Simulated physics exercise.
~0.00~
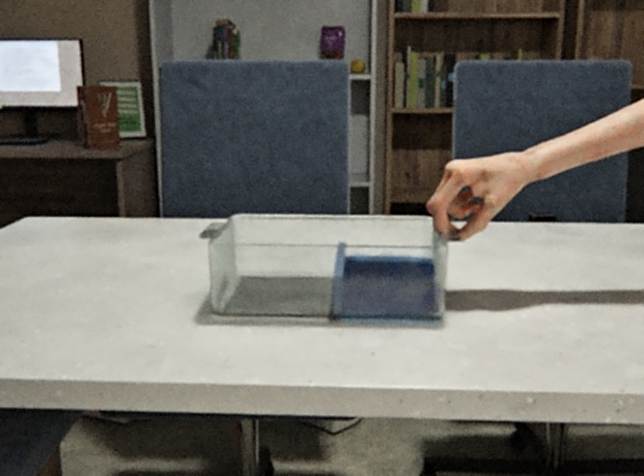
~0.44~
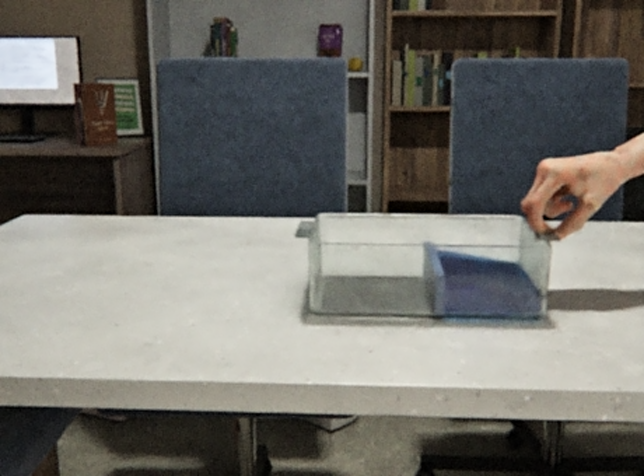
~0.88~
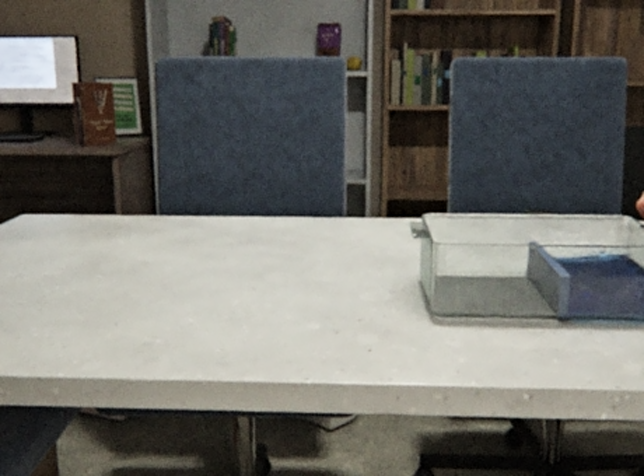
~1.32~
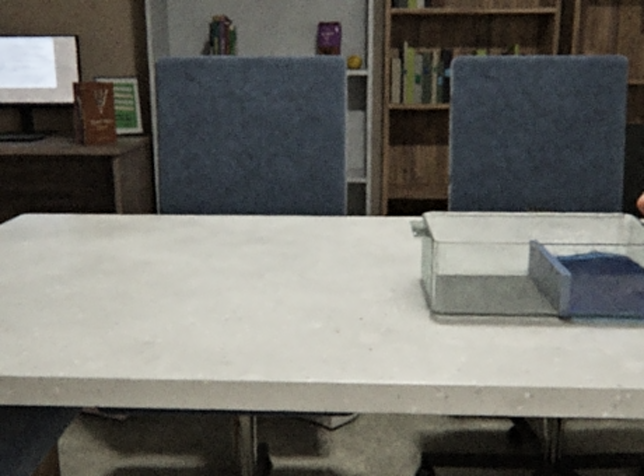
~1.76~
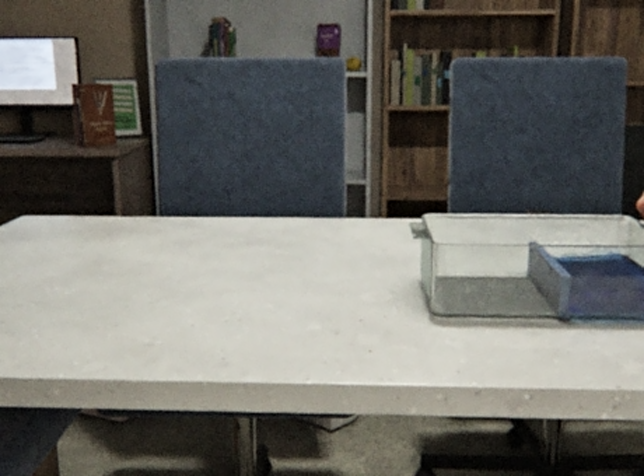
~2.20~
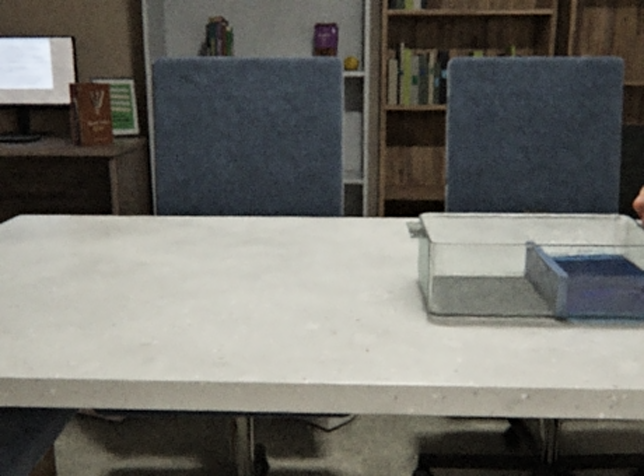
A hand pulls a clear divided tub rightward across a white table, blue water sloshing then settling in its right side.
